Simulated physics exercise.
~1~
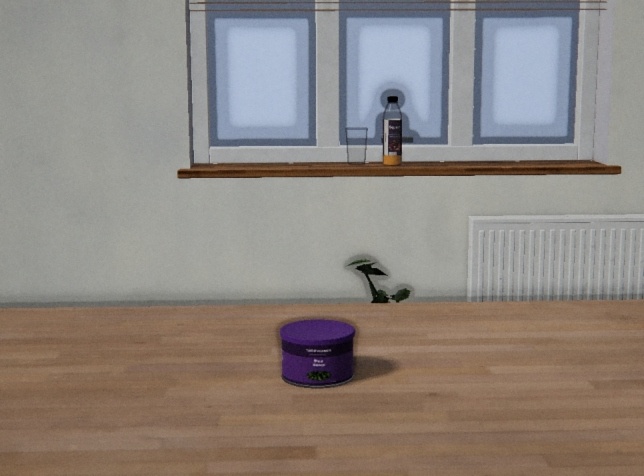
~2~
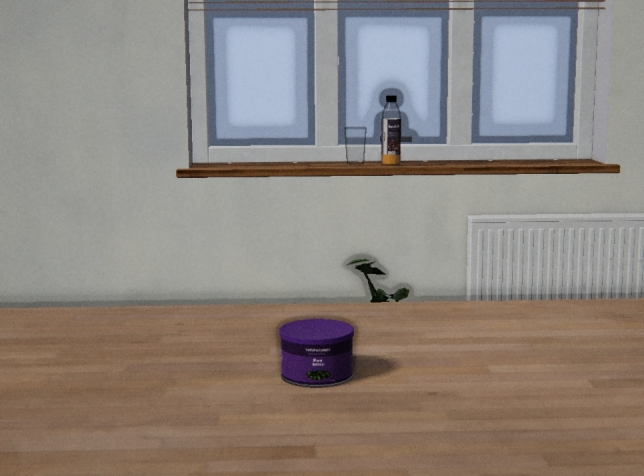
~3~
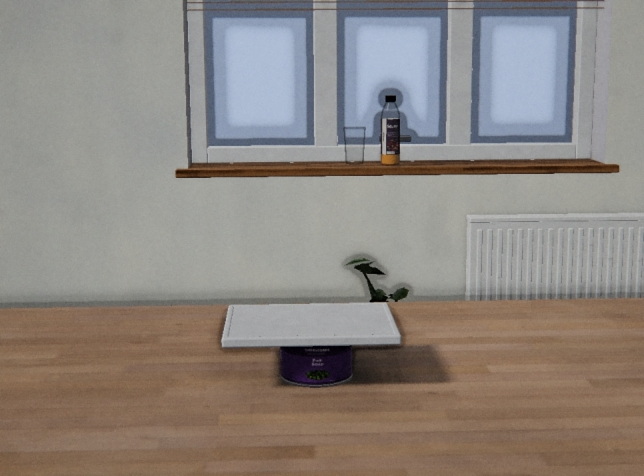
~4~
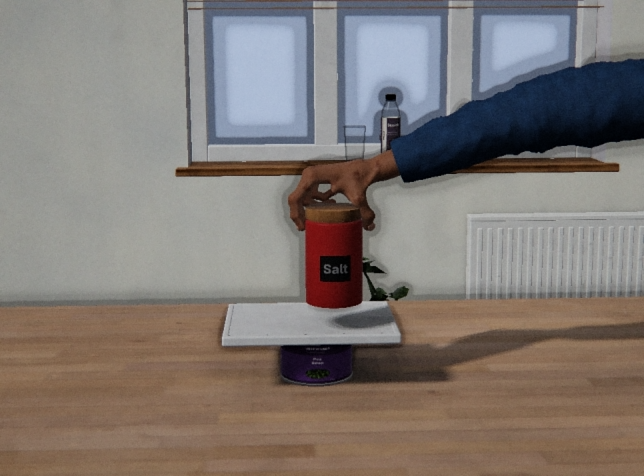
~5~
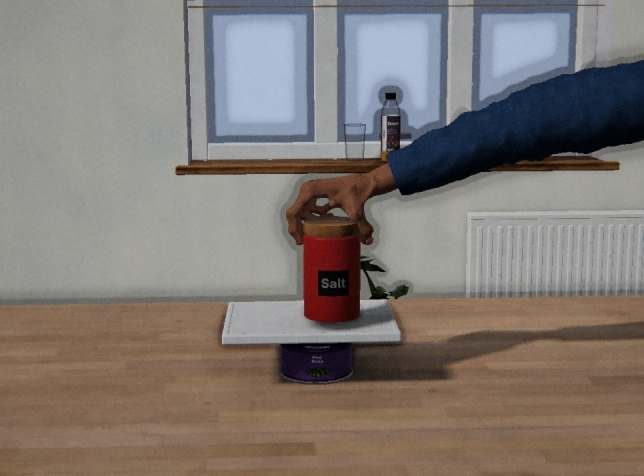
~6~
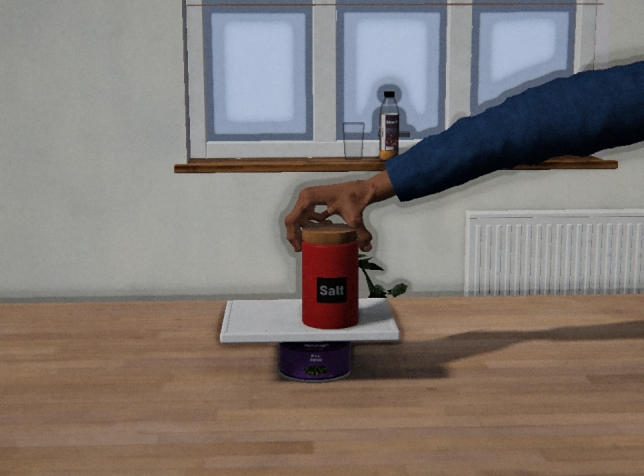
A hand in a blue sleeve lowered a red salt jar onto a flat white lid, which had appeared on top of a round purple tub sitting alone on a wooden table.
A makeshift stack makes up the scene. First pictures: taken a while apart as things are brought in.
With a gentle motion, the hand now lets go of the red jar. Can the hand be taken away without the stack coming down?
The stack is sturdy enough.
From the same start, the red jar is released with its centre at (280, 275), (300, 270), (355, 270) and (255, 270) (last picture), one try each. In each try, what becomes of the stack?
Try 1: Stands; try 2: Stands; try 3: Stands; try 4: Topples.
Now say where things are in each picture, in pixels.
In the first frame, the last thing is not in view yet.
In the second frame, the last thing is not in view yet.
In the third frame, the last thing is not in view yet; white lid (310, 324).
In the fourth frame, still above its spot; red jar (334, 255); white lid (310, 323).
In the fifth frame, still above its spot; red jar (332, 268); white lid (310, 321).
In the sixth frame, in place under the hand; red jar (330, 276); white lid (309, 319).
Then, 0.80 s later than the last frame, all is still.
Then, 1.70 s later than the last frame, red jar resting near (330, 276).
When it is over, all 3 as before. End places, in pixels of the last picture, red jar near (330, 275). The stack stays up.
